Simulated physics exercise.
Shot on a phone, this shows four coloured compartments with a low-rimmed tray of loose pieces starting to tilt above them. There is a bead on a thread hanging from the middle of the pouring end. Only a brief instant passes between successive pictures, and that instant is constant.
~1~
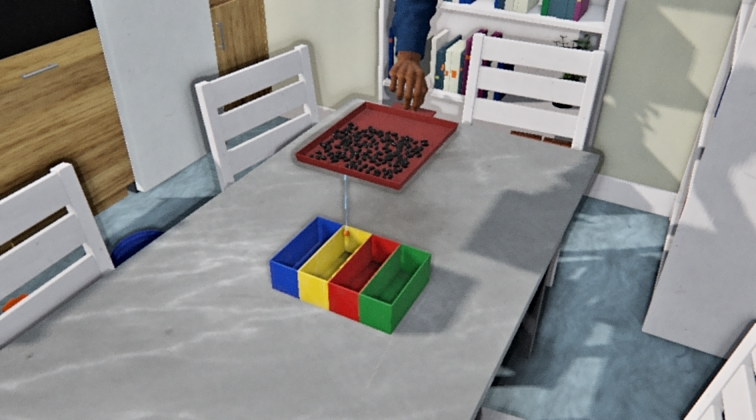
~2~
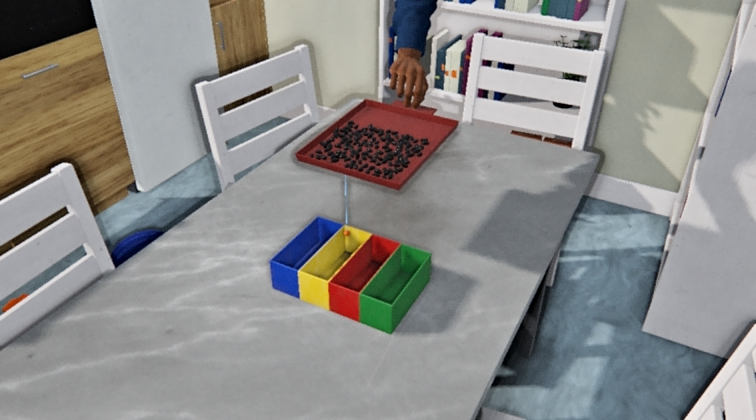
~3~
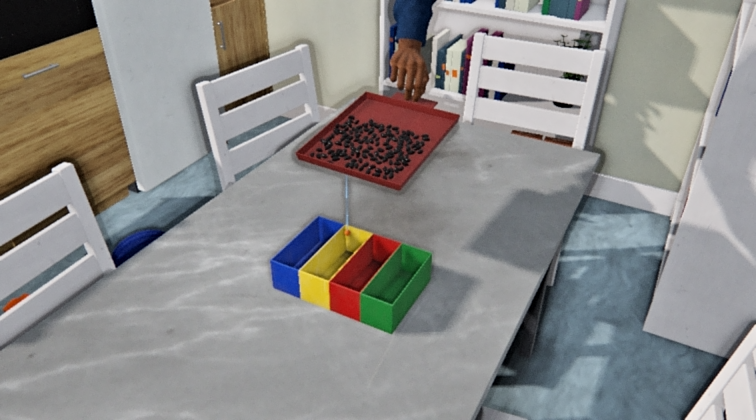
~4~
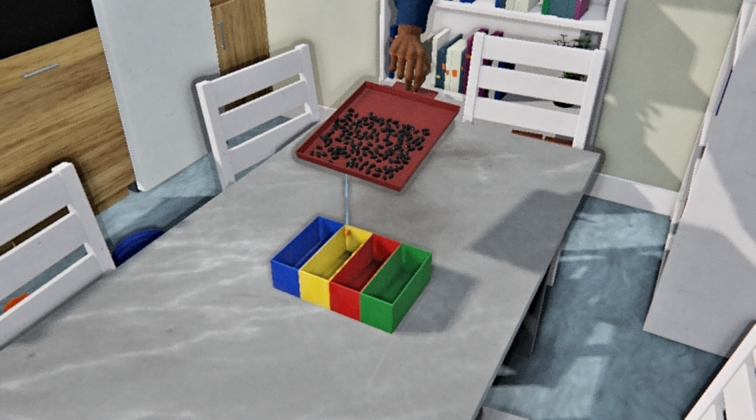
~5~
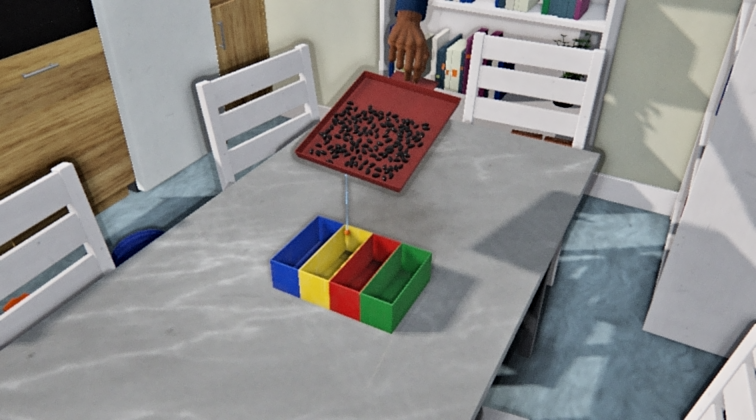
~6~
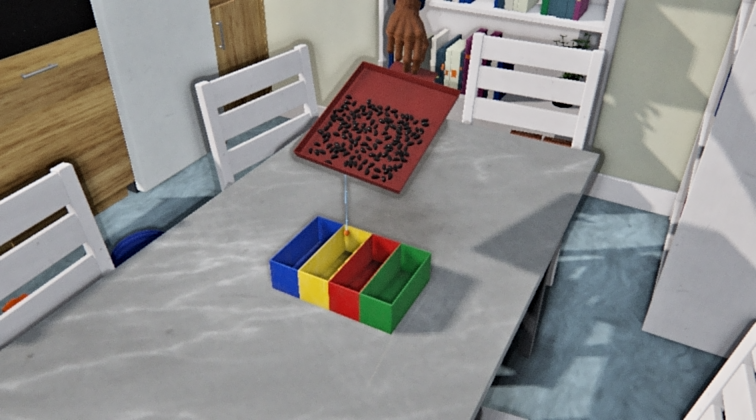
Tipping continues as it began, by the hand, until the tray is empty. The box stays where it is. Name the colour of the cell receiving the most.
That is the red one.
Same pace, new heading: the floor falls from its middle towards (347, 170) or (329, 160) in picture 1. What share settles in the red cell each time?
20 % and 0 %, roughly.
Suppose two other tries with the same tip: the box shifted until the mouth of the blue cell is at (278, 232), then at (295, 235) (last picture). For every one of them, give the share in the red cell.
Trial 1 30%, trial 2 30%.
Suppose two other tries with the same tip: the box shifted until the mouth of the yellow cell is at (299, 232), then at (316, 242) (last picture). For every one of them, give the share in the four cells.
Try 1: Some 50 %; try 2: Some 90 %.
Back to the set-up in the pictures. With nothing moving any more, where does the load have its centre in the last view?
It settles centred around (359, 289).
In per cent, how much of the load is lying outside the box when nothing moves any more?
Something near 0 in every hundred.
Just after the last frame, tray tipped steeply; almost all on the tray; just a few in the green cell.
A moment on, tray tipped past a quarter turn; the larger part on the tray; just a few in the yellow cell; just a few in the green cell; just a few in the red cell; just a few in the blue cell; about a tenth falling or outside the box.
Further on, tray tipped past a quarter turn; roughly a third in the red cell; roughly a quarter in the yellow cell; roughly a quarter in the green cell; about a tenth in the blue cell; just a few falling or outside the box.
When it is over, tray tipped past a quarter turn; roughly a third in the red cell; roughly a quarter in the yellow cell; roughly a quarter in the green cell; about a tenth in the blue cell; just a few outside the box.
